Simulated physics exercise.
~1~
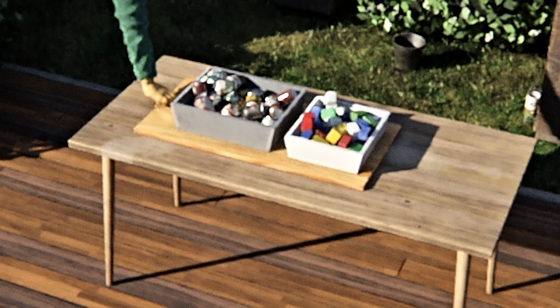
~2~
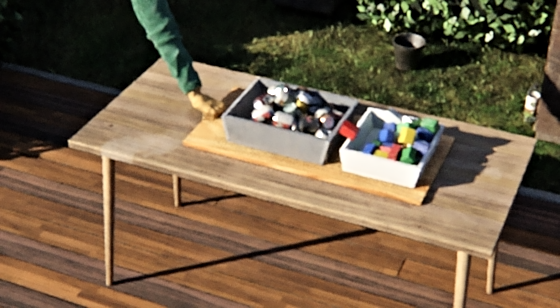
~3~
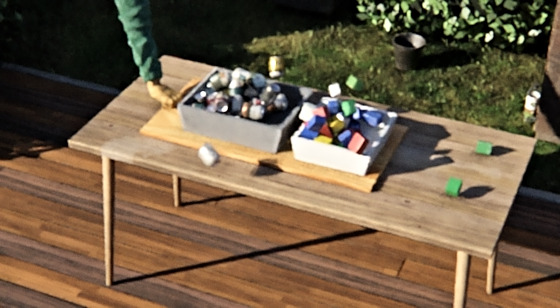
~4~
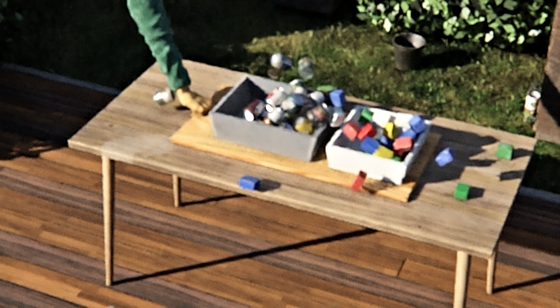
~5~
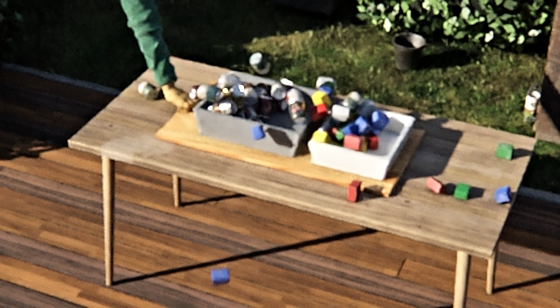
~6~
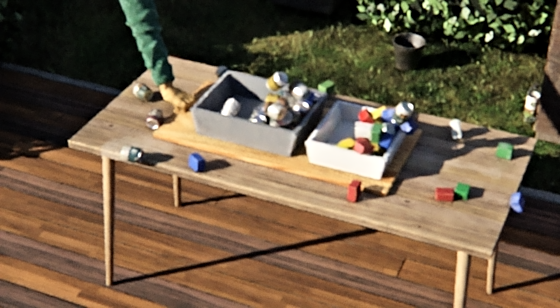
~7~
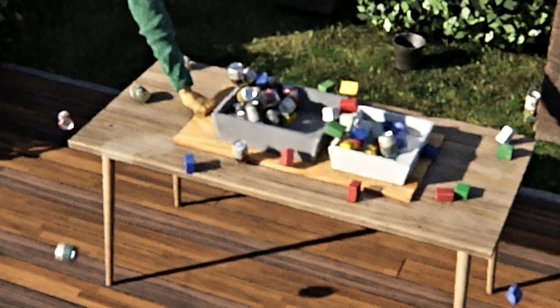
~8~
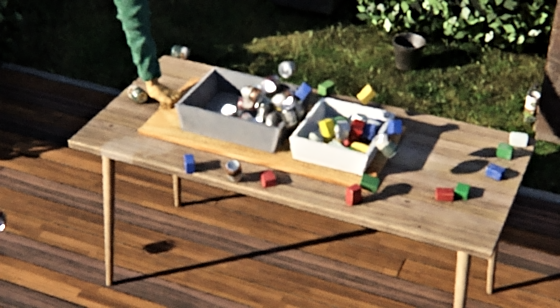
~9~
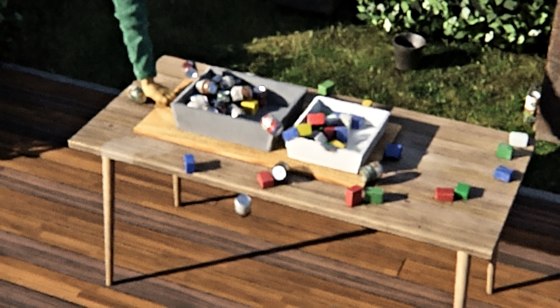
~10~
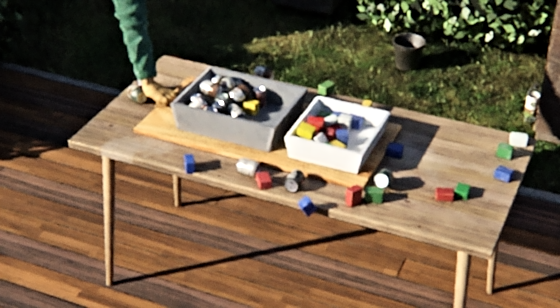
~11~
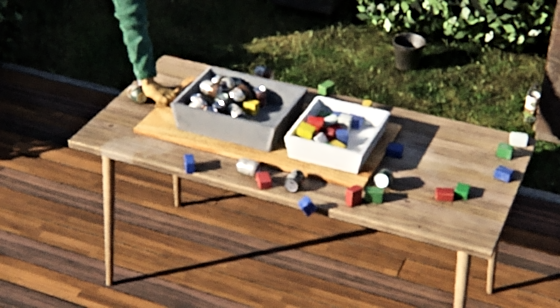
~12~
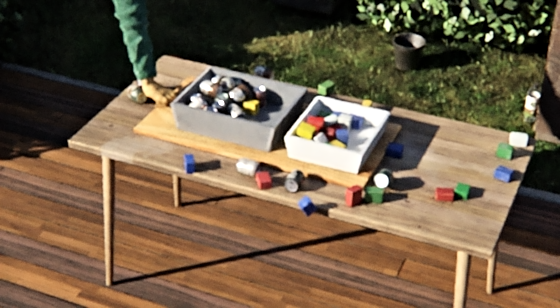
On a garden deck table, a gloved hand shakes two bins, scattering blocks and cans.
